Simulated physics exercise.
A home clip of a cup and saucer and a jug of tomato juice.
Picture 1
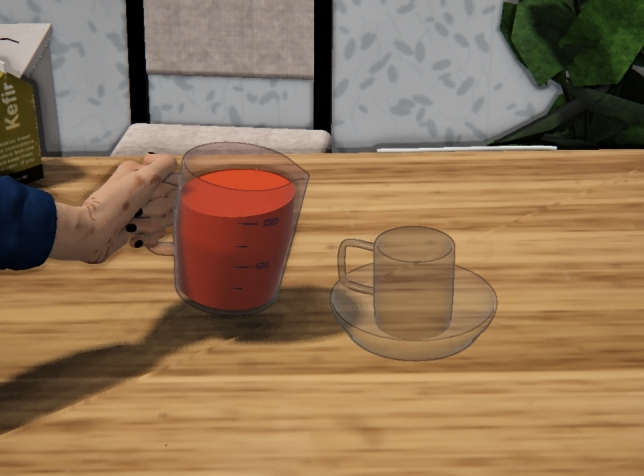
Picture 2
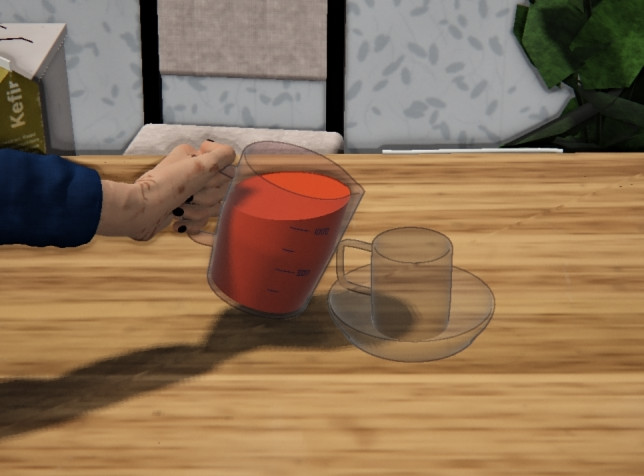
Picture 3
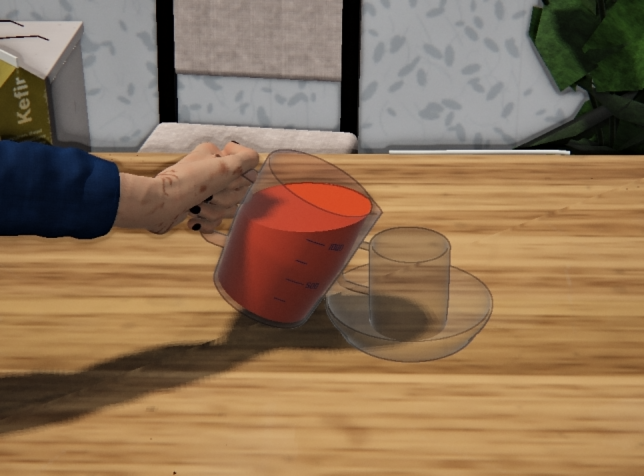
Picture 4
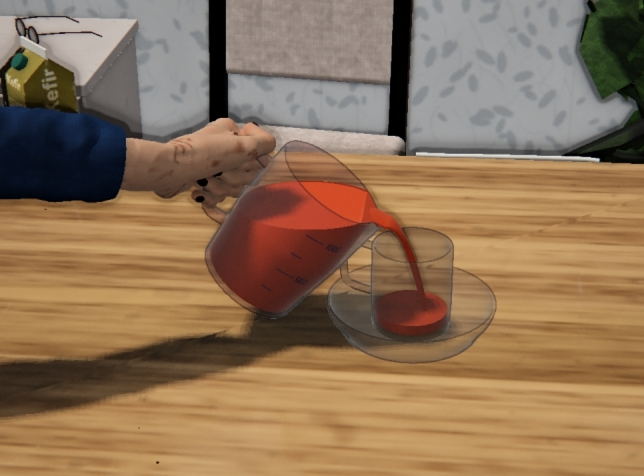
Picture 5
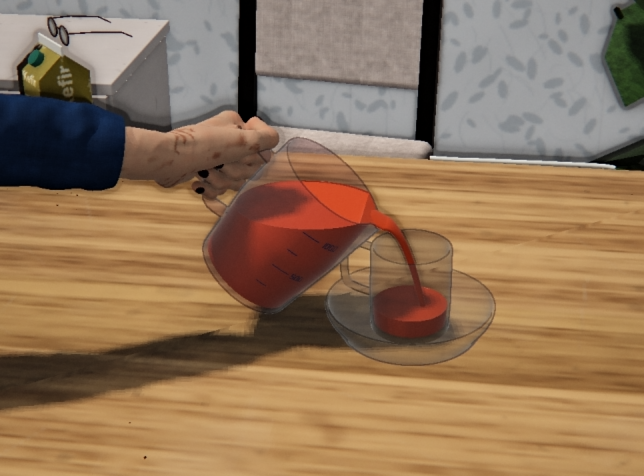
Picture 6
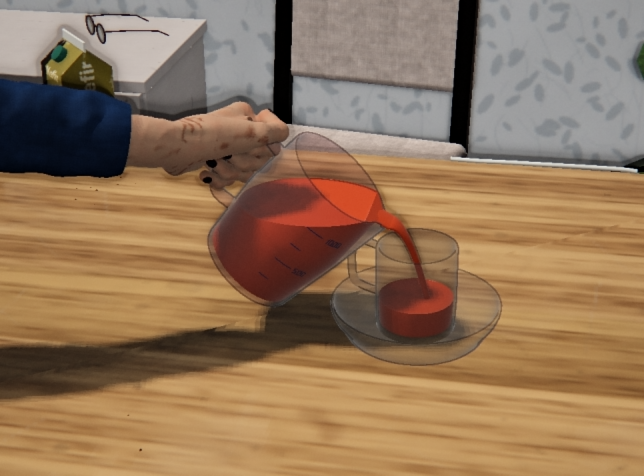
A hand moves a jug right, tilts it and pours red juice into a clear cup.
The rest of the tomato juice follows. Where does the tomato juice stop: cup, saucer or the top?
It overflows cup and saucer.
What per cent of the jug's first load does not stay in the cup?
I make it 65 per cent.
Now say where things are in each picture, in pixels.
The first frame shows the hand lifts the jug; jug (234, 226) about three quarters full; cup (414, 279) empty; saucer (419, 346) dry.
In the second frame, the jug is brought over; jug about three quarters full, surface at (290, 196); cup (411, 280) empty.
In the third frame, the jug is brought over; jug (291, 238) tipped 25° with all of its load; cup (409, 280) empty.
In the fourth frame, a stream runs into the cup; jug (290, 230) tipped 40° with nearly all of its load; cup nearly empty, surface at (411, 309).
In the fifth frame, a stream runs into the cup; jug (289, 226) tipped 40° with nearly all of its load; cup (411, 283) about a quarter full.
In the sixth frame, a stream runs into the cup; jug (295, 220) tipped 40° with nearly all of its load; cup about a third full, surface at (416, 297); saucer (404, 348) dry.
Soon after, the cup is full to the brim; the saucer is wet, with room to spare.
Later, the cup is full to the brim; the saucer is full and running over.
In the end, the cup is full to the brim; the saucer is full and running over.
